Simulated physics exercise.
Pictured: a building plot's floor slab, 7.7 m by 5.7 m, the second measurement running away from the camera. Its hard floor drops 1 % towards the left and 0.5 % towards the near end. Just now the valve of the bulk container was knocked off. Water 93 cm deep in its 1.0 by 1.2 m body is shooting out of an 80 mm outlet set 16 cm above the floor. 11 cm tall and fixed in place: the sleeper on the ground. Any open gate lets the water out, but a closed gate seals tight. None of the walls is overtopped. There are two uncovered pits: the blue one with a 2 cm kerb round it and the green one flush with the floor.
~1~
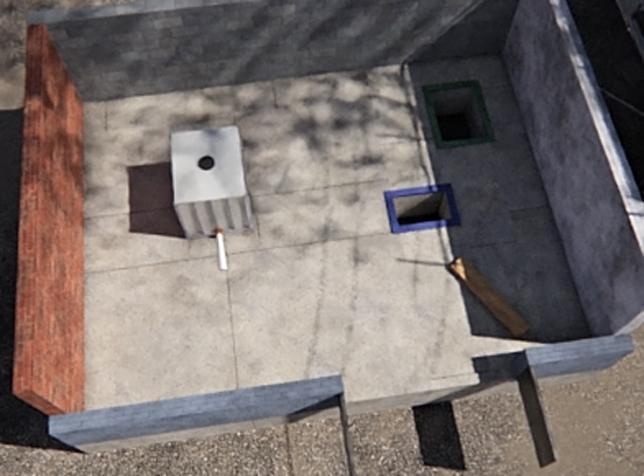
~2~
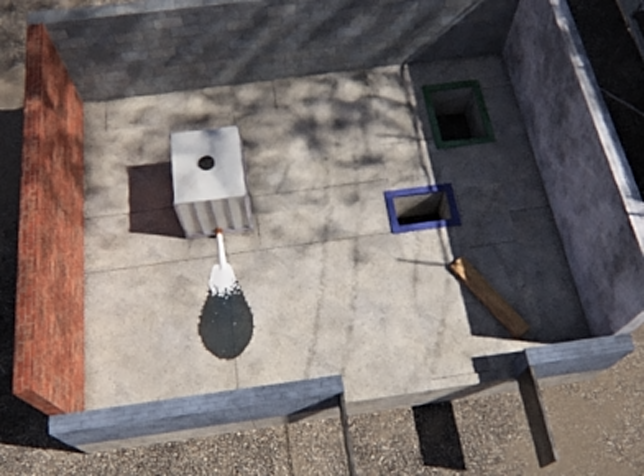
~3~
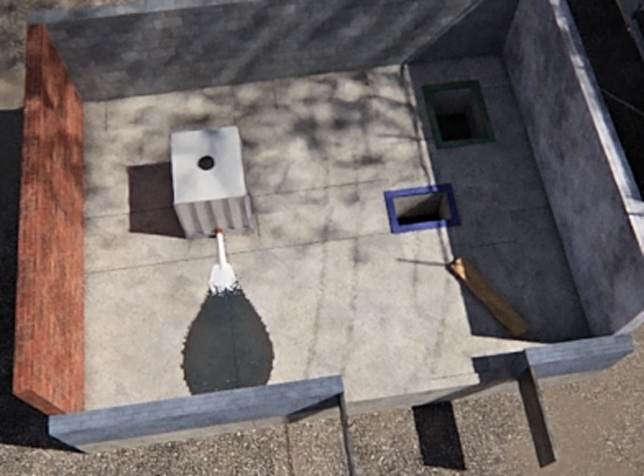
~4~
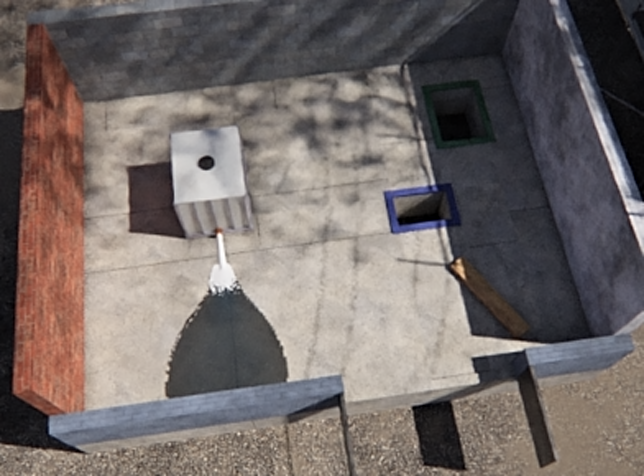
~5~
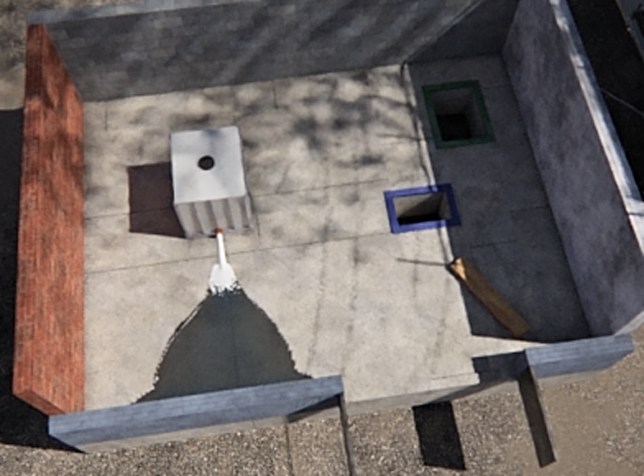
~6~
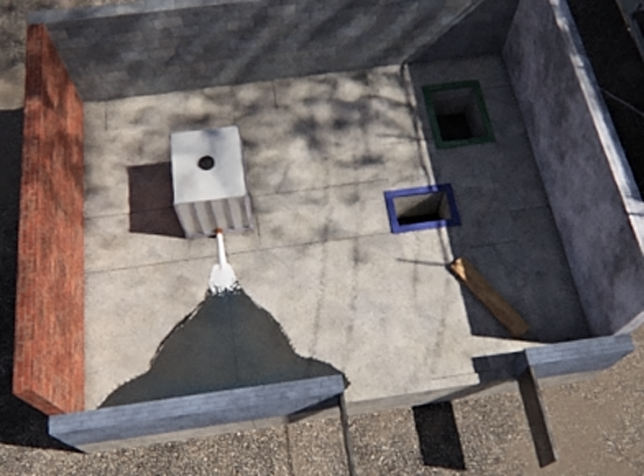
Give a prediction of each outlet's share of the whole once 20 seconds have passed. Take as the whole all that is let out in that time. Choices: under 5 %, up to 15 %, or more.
Gate opening - between 5 and 15 %, blue pit - less than 5 %, green pit - not even 5 %.
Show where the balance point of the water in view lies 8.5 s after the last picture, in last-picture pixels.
Centre of the water: Close to (195, 343).
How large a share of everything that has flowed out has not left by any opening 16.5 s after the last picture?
92 %.
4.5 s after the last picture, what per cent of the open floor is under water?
Something like 20 percent is wet.
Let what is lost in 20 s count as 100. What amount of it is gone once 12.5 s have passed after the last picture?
About 65 %.
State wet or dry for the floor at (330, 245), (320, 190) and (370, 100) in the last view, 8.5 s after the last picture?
Respectively: Clear, clear and clear.
Then, 1.5 s after the last picture water covers 10 % of the floor and is deepest (5 cm) near (234, 402); gone so far, the gate opening 0 %, the blue pit 0 %, the green pit 0 %.
Then, 4.5 s after the last picture water covers 20 % of the floor and is deepest (5 cm) near (86, 424); gone so far, the gate opening 1 %, the blue pit 0 %, the green pit 0 %.
Then, 8.5 s after the last picture water covers 30 % of the floor and is deepest (5 cm) near (86, 424); gone so far, the gate opening 2 %, the blue pit 0 %, the green pit 0 %.
Then, 12.5 s after the last picture water covers 35 % of the floor and is deepest (6 cm) near (86, 424); gone so far, the gate opening 5 %, the blue pit 0 %, the green pit 0 %.
Then, 16.5 s after the last picture water covers 40 % of the floor and is deepest (6 cm) near (86, 424); gone so far, the gate opening 8 %, the blue pit 0 %, the green pit 0 %.
